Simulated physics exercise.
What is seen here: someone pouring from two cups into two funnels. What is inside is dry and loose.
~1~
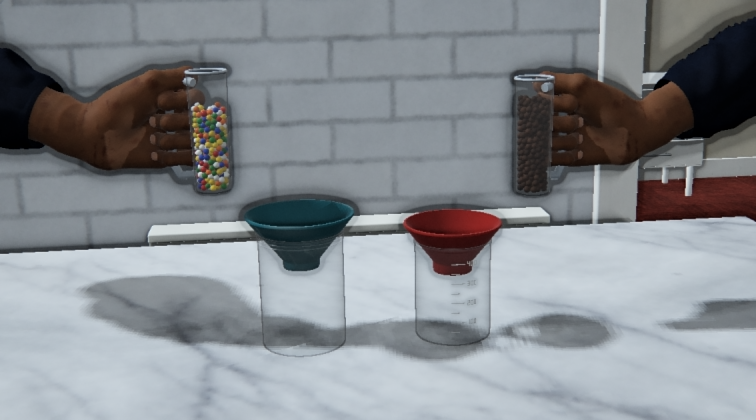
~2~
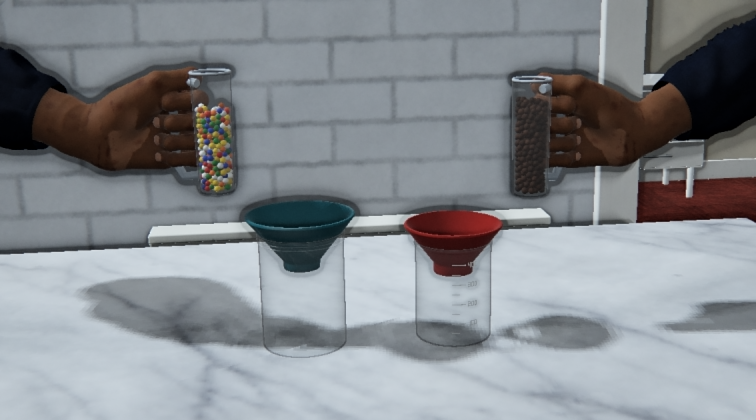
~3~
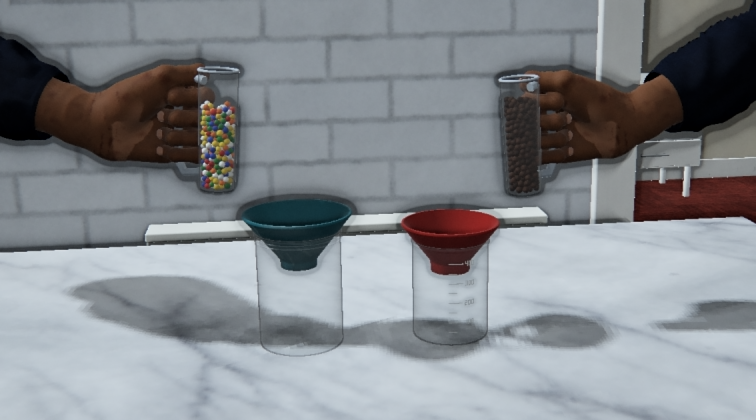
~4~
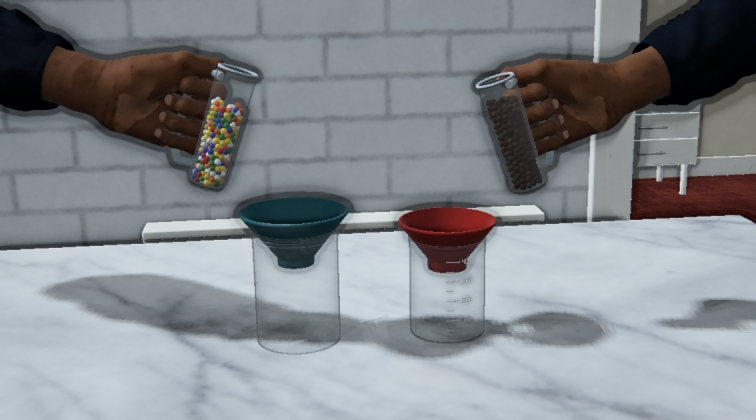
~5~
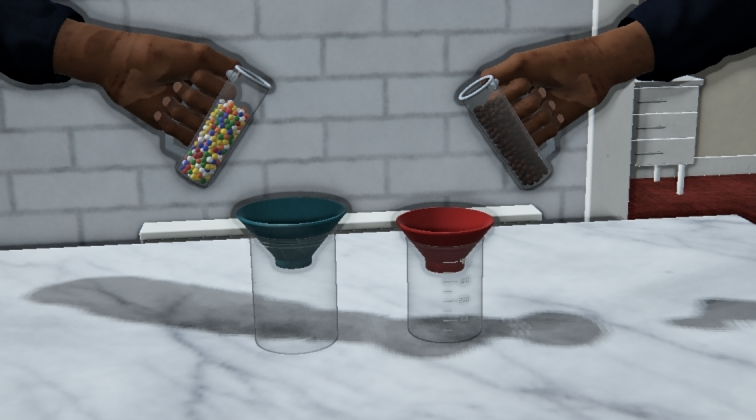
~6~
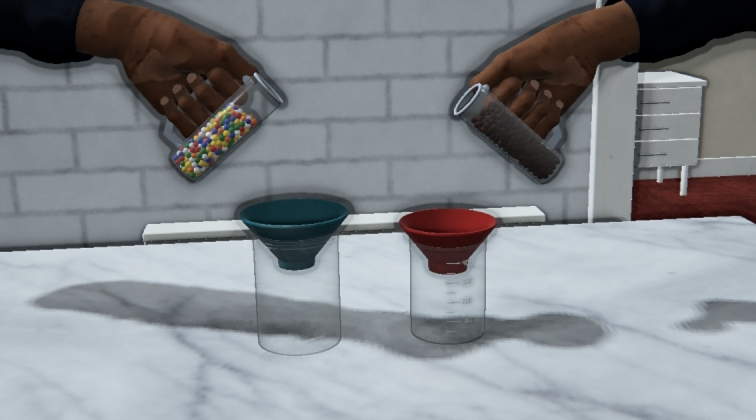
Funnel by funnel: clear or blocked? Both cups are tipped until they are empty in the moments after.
Left: Clear; right: Clear.
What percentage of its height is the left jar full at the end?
Level: Near 15 per cent.
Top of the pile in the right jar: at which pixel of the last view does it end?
Looks like the top sits around (467, 308) in the final view.
Then, 0.24 s past the last view, left, all still in the cup; right, all still in the cup.
Then, 0.55 s past the last view, left, all still in the cup; right, all still in the cup.
Then, 0.88 s past the last view, left, most still in the cup, about a quarter in or over the funnel, a stray few down in the jar; right, most still in the cup, a small part in or over the funnel, a stray few down in the jar.
Finally, left, all down in the jar; right, all down in the jar.
